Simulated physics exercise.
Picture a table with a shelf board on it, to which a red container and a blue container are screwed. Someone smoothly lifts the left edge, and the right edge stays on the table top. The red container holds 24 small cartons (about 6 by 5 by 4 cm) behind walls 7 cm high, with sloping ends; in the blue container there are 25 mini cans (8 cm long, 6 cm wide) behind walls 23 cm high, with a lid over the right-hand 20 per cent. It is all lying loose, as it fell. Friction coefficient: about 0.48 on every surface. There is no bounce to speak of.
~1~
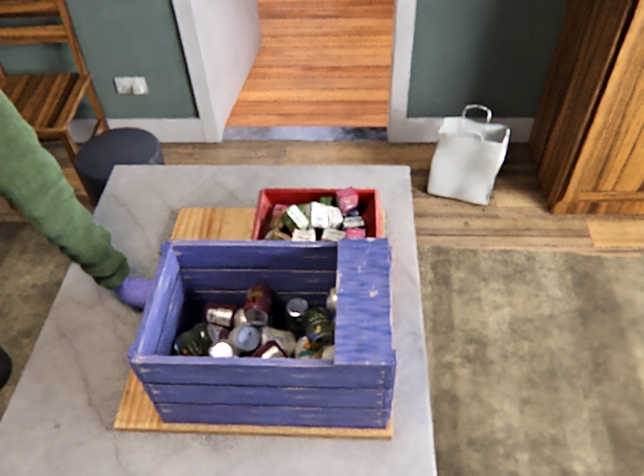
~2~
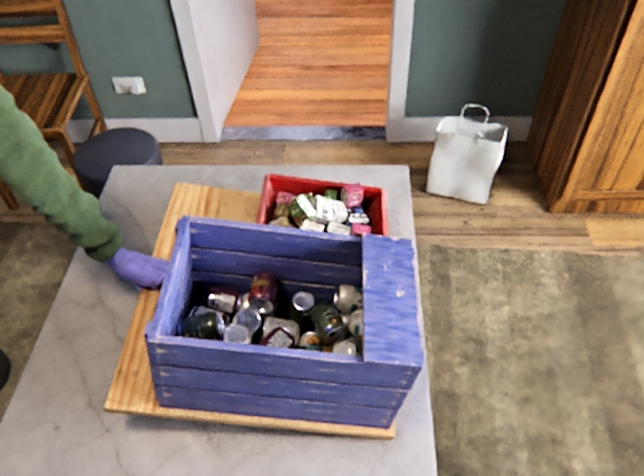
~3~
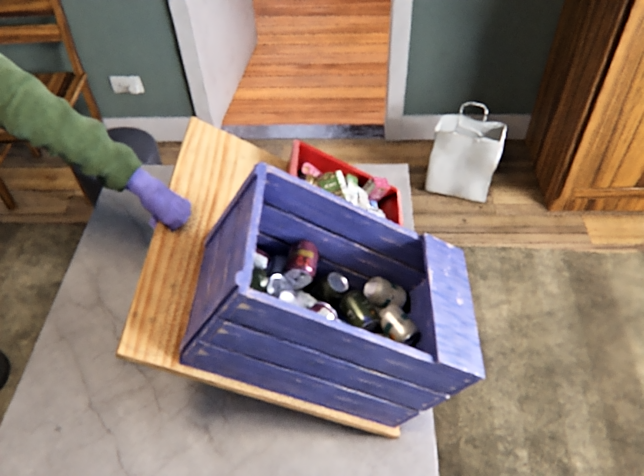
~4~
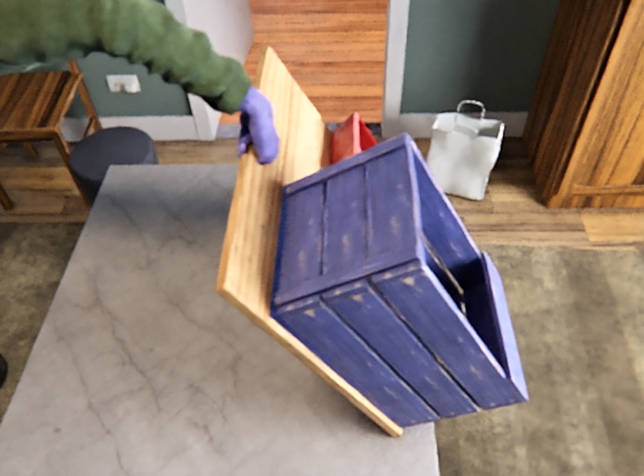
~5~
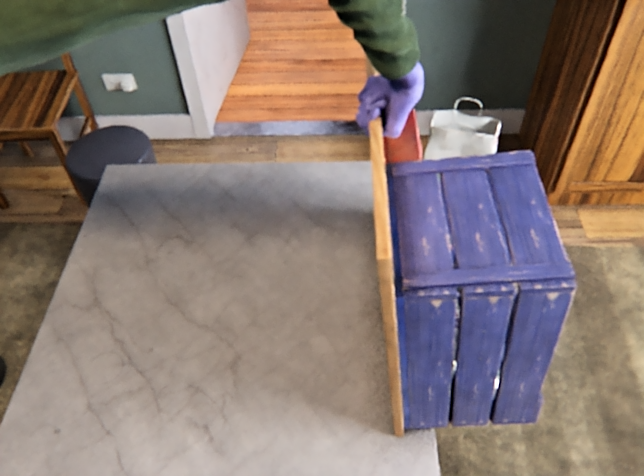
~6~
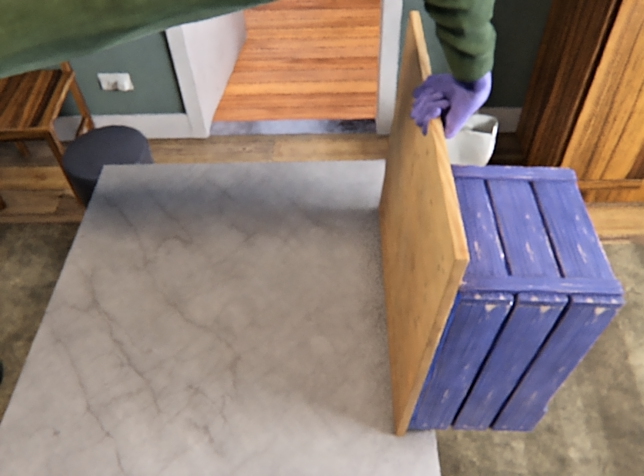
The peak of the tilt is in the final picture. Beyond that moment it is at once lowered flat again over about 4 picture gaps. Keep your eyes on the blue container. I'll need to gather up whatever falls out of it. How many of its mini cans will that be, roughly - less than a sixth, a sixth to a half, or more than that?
Looks like anywhere from a sixth to half of the stuff is going to get out.
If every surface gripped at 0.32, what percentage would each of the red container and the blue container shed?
In that case the red container sheds 100 per cent, while the blue container sheds 30 per cent.
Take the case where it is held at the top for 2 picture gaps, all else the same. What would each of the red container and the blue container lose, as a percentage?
Red container: 100%, blue container: 30%.
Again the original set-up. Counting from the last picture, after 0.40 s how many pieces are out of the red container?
The red container is at around 25.
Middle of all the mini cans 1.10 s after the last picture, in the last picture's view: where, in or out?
Roughly at (319, 348).
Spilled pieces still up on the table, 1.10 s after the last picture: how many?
Estimated count: 0.
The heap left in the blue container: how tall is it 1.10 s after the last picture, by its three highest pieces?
Around 12 centimetres.
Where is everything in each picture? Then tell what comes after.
In the first frame (each is followed by its nearest rim corner in this view, unless another is named; the camera moves round a little), blue container, (385, 364); red container (by its farthest rim corner), (264, 190); 0° from level; none out.
In the second frame, blue container, (413, 365); red container, (269, 175); 10° from level.
In the third frame, blue container, (474, 374); 33° from level.
In the fourth frame, blue container, (520, 396); 61° from level.
In the fifth frame, blue container, (531, 417); 84° from level; 6 out.
In the sixth frame, blue container, (528, 425); 94° from level; 16 out.
Then, 0.18 s after the last picture, tilt 66°; red container 1 in, 23 out and blue container 18 in, 7 out.
Then, 0.40 s after the last picture, tilt 10°; red container 0 in, 24 out and blue container 18 in, 7 out.
Then, 0.70 s after the last picture, tilt 0°; red container 0 in, 24 out and blue container 18 in, 7 out.
When it is over (1.10 s after the last picture), red container 0 in, 24 out and blue container 18 in, 7 out. Asked share, 7 of 25, 28 per cent.
